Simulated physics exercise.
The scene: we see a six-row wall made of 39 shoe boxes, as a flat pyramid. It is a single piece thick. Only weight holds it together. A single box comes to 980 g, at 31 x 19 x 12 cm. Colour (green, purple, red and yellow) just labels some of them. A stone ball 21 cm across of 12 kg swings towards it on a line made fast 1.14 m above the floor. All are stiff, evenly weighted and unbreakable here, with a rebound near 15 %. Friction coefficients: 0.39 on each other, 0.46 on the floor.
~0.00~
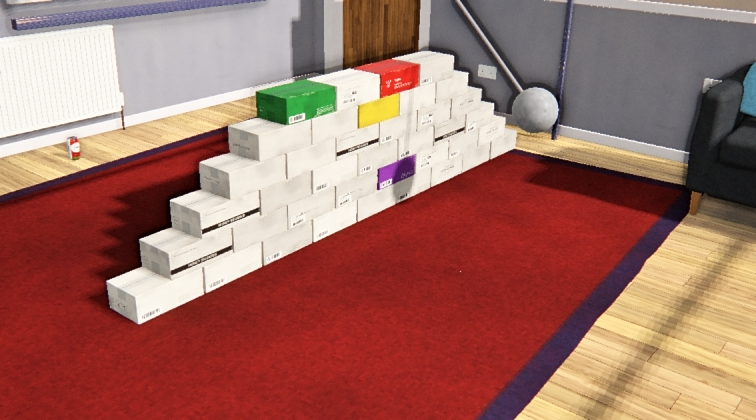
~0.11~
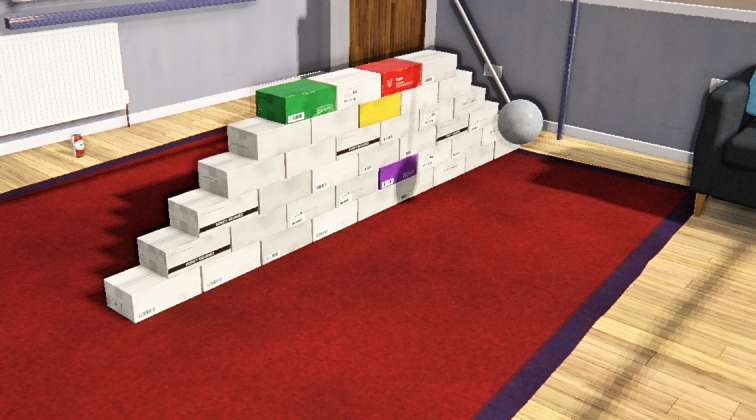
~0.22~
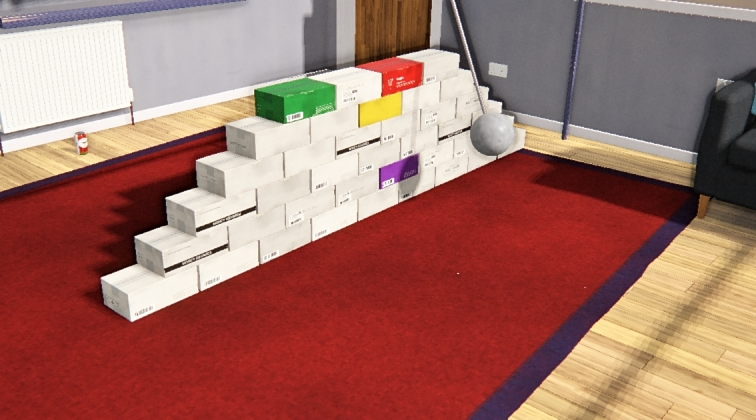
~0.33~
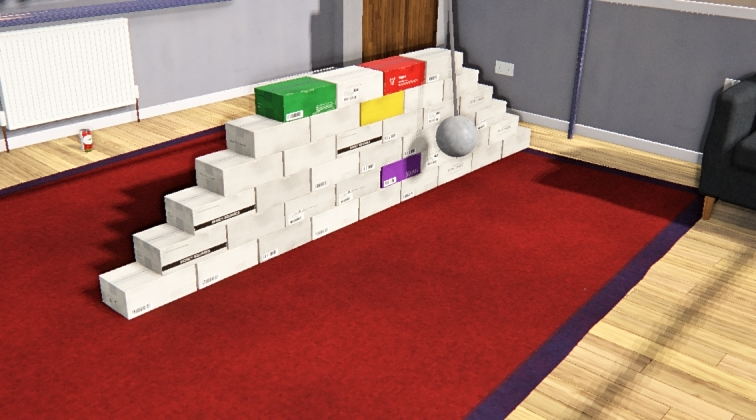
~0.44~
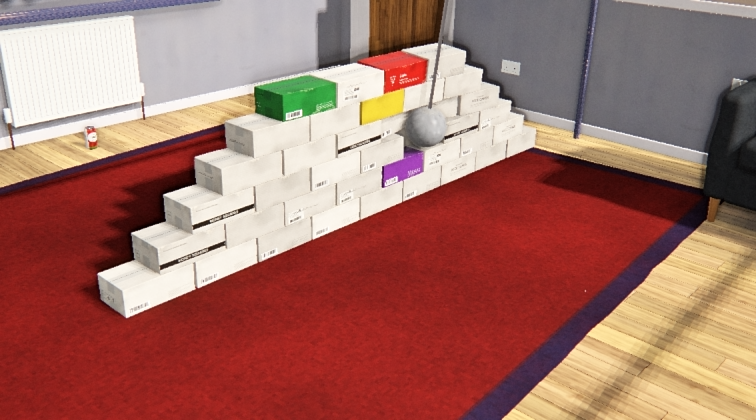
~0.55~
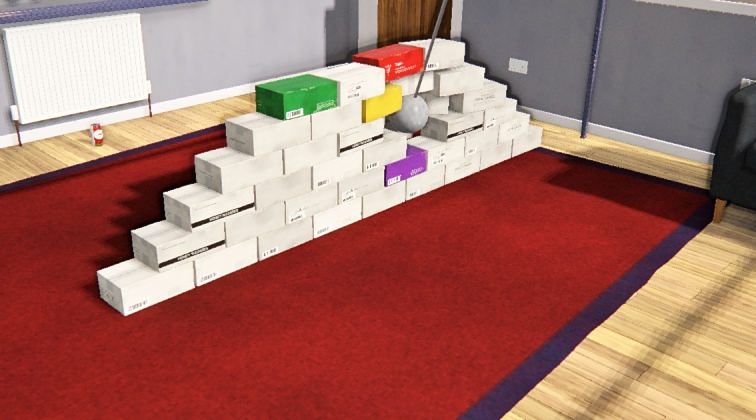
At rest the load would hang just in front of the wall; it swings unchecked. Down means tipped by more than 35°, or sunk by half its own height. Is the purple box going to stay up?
That box holds its level.
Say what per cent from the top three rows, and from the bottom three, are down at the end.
Top 50, bottom 0 per cent.
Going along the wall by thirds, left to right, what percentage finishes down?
Left 0, middle 40, right 20 per cent.
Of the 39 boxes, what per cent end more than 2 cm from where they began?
25 per cent.
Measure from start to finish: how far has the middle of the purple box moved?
About 0 cm.
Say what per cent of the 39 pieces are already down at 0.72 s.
5 per cent by then.
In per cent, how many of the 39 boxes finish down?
Roughly 25 per cent of them.
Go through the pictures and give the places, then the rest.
In the first frame (we follow the side turned to the camera; the camera moves round a little), ball (542, 103) line 46° before plumb; purple box (398, 172); green box (312, 106); yellow box (380, 111); no piece has moved.
The second frame shows ball (527, 116) line 38° before plumb; purple box (399, 171).
The third frame shows ball (499, 133) line 25° before plumb; purple box (400, 171).
The fourth frame shows ball (464, 141) line 8° before plumb; purple box (402, 170).
The fifth frame shows ball (431, 135) line 8° past plumb; purple box (404, 170); red box (406, 77) tipped 4°; steepest lean 5°, the box at (425, 95); 8 stirred so far.
The sixth frame shows ball (412, 125) line 19° past plumb; purple box (407, 169); red box (403, 65) tipped 5°; yellow box (385, 105) displaced 31 mm; 11 stirred so far.
Around 0.72 s, line 28° past plumb; 1 of the 39 boxes down; purple box unmoved; red box tipped 19°.
Around 1.04 s, line 19° past plumb; 7 of the 39 boxes down; purple box unmoved; red box tipped 46°, 19 cm lower.
Around 1.70 s, line 29° before plumb; 9 of the 39 boxes down; purple box unmoved; yellow box upside down.
Finally (3.1 s), line 6° before plumb; 9 of the 39 boxes down; purple box unmoved; yellow box upside down; red box on its side. Seen by the last camera, middles, purple box near (393, 164), yellow box near (277, 198).
